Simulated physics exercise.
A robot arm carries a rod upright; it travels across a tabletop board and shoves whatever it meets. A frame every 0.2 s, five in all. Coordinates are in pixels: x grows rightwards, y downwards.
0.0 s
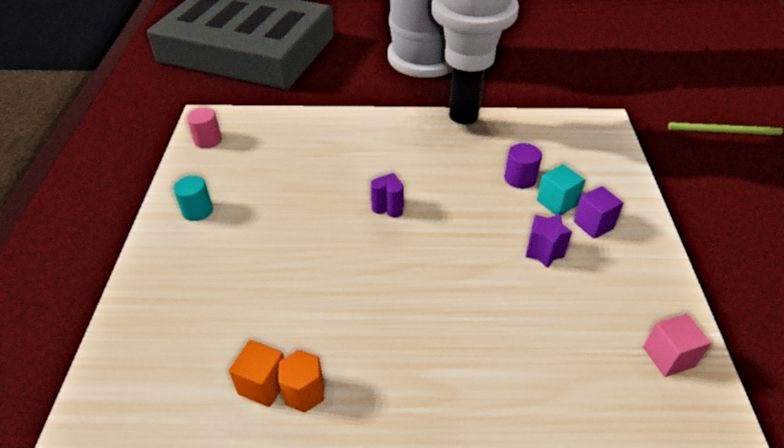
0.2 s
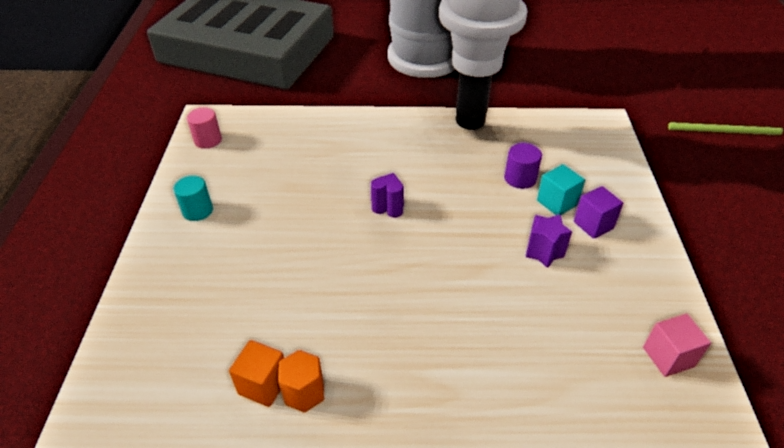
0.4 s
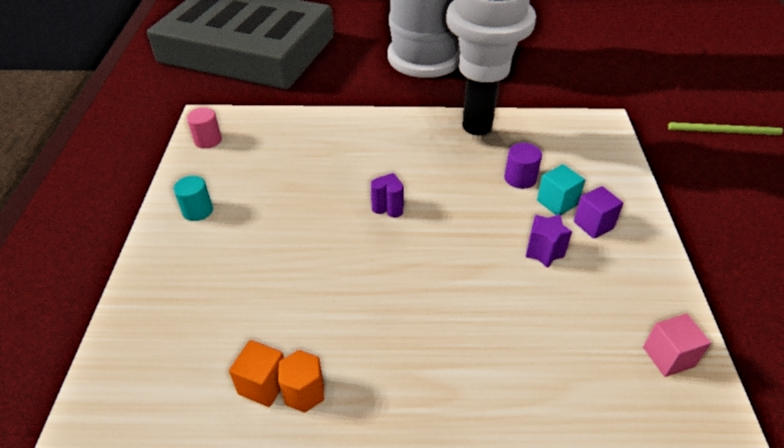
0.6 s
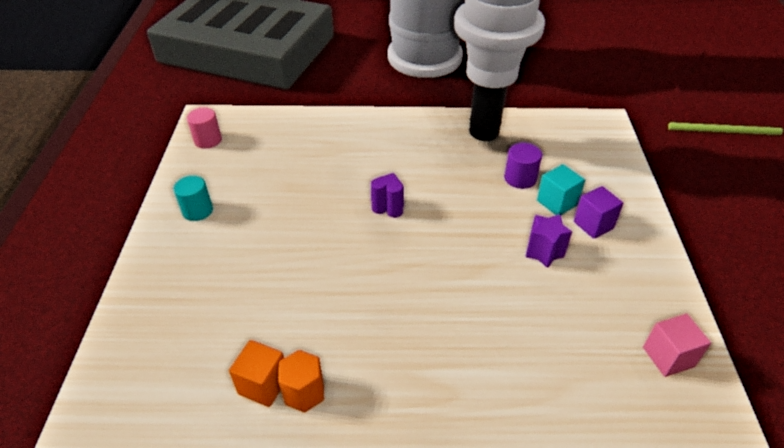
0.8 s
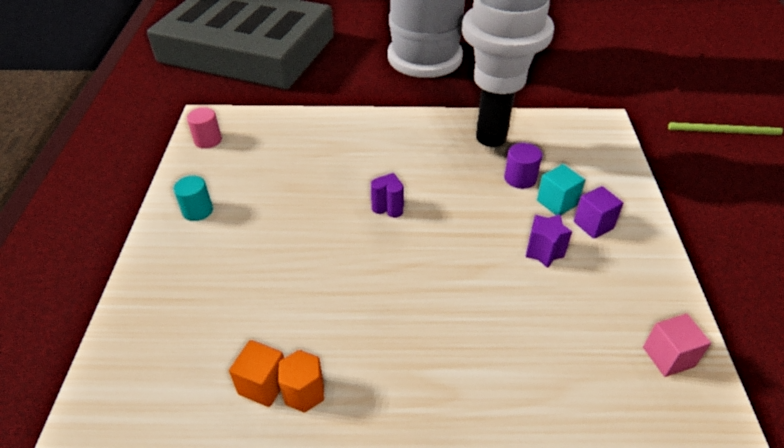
A robot arm moves its black rod slightly right and down near the purple cylinder.
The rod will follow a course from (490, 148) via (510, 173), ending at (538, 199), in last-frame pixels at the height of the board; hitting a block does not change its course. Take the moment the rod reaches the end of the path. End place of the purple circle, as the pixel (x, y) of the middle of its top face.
Most likely (569, 194).
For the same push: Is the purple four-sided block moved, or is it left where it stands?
Moved away.
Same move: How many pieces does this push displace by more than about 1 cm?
Three or more will move.
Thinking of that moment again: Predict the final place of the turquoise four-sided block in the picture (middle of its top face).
The centre of its top face lies at (603, 206).
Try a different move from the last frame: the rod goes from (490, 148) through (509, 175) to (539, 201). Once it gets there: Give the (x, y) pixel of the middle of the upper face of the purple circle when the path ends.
If I read the scene right, the answer is (574, 193).
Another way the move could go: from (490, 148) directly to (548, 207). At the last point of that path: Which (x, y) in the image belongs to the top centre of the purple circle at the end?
It is going to be at (568, 205).
The first path, step by step. One third of the way, rod (506, 156); purple circle (531, 157).
Two thirds of the way, rod (522, 173); purple circle (550, 175); turquoise four-sided block (581, 189), turned 15° anticlockwise; purple four-sided block (610, 202), turned 20° anticlockwise.
At the end, rod (540, 190); purple circle (569, 194); purple star block not moved; turquoise four-sided block (603, 206), turned 35° anticlockwise; purple four-sided block (637, 214), turned 40° anticlockwise.
